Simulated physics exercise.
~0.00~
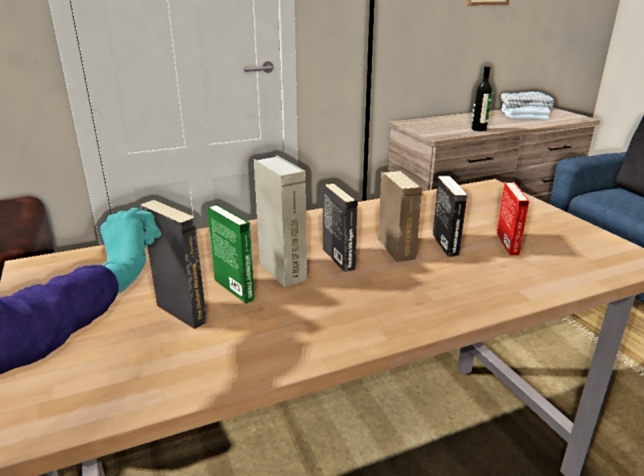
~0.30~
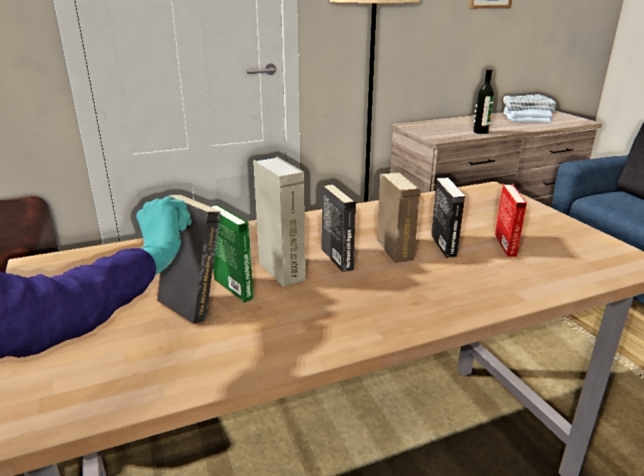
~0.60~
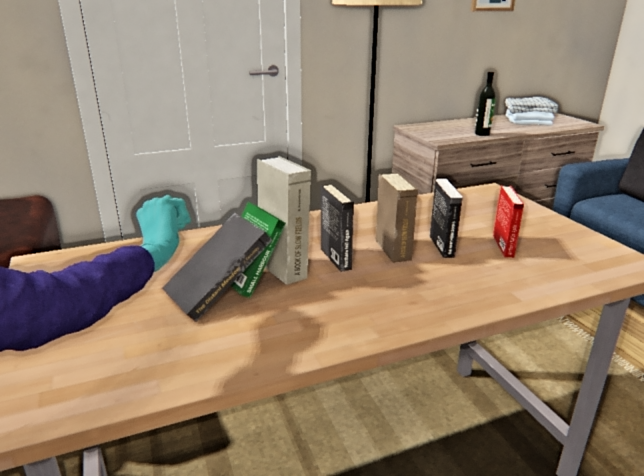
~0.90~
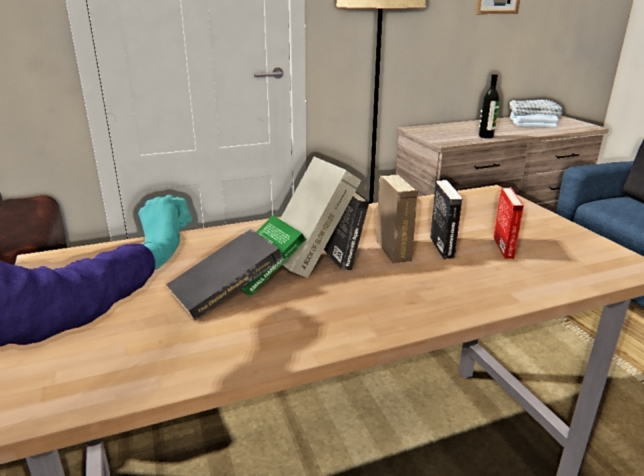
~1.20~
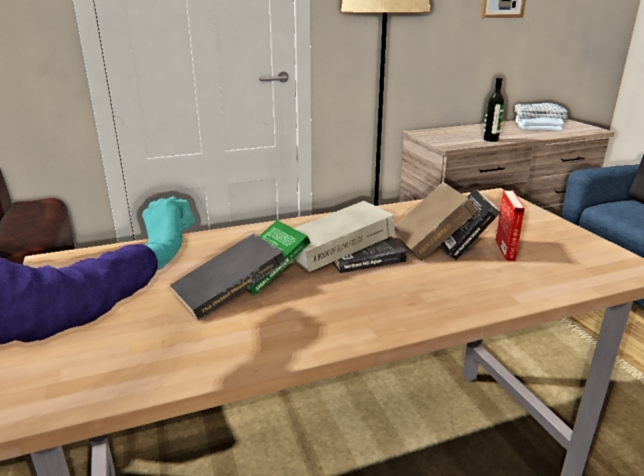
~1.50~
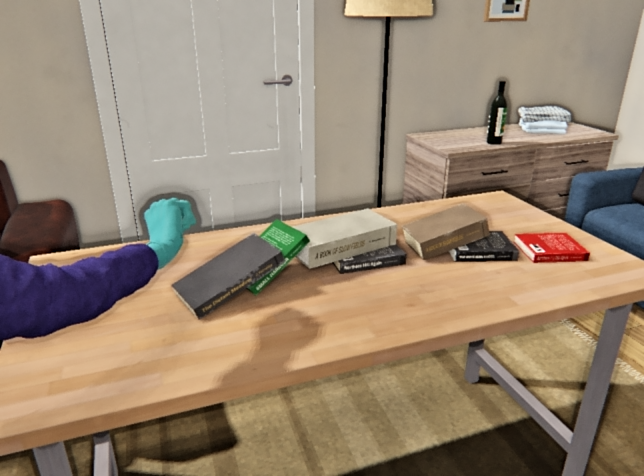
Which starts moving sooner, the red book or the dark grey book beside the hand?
The dark grey book beside the hand moves first, leaning over while the red one still stands. The red book falls only at the end.
